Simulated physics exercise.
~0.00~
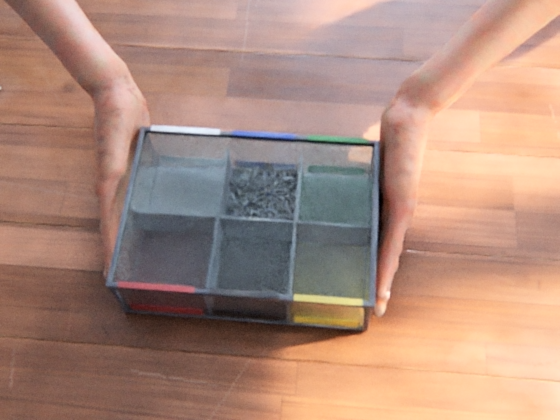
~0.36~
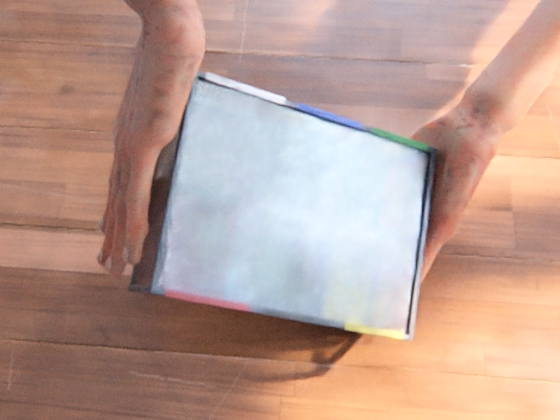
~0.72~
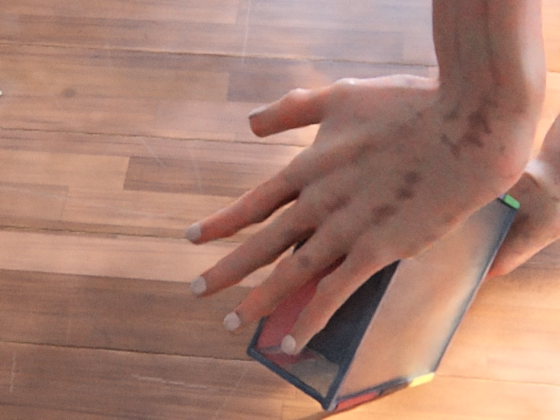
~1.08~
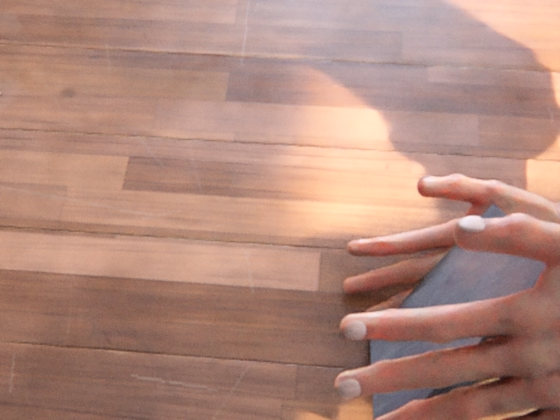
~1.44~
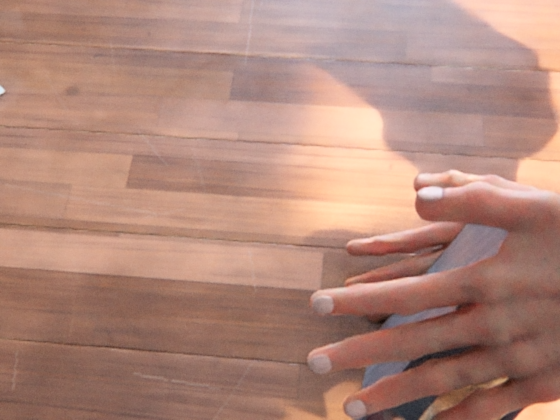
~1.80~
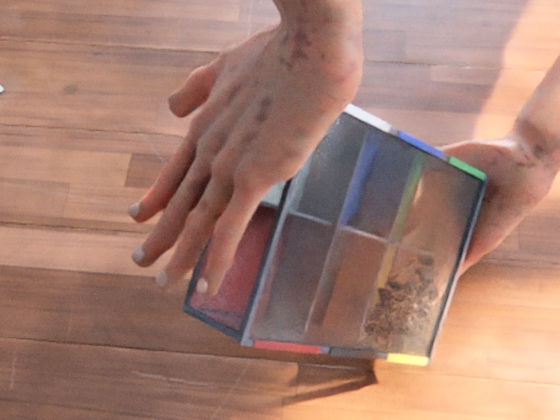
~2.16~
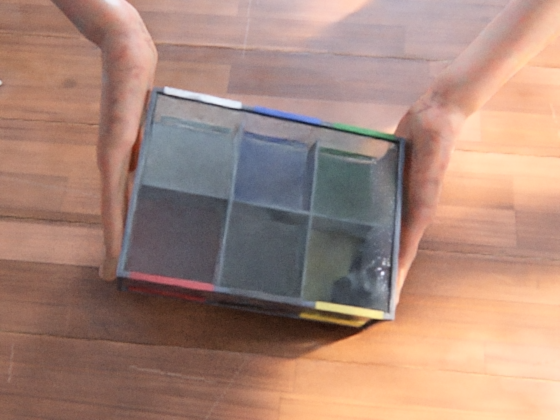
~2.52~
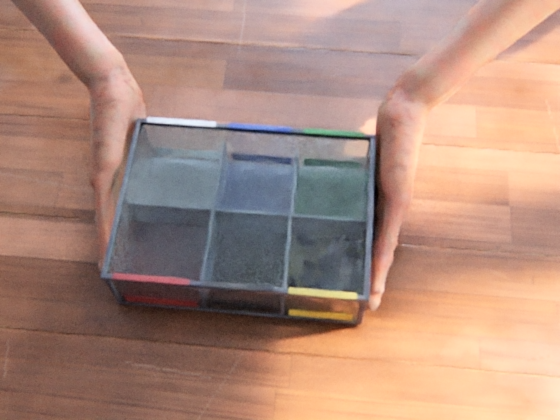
In this clip, two hands hold a clear-lidded box with six compartments and coloured edge marks on a wooden surface, small dark pieces heaped in one compartment. They tip it steeply rightward, pause, then return it flat, the pieces ending mostly in the yellow-marked corner.
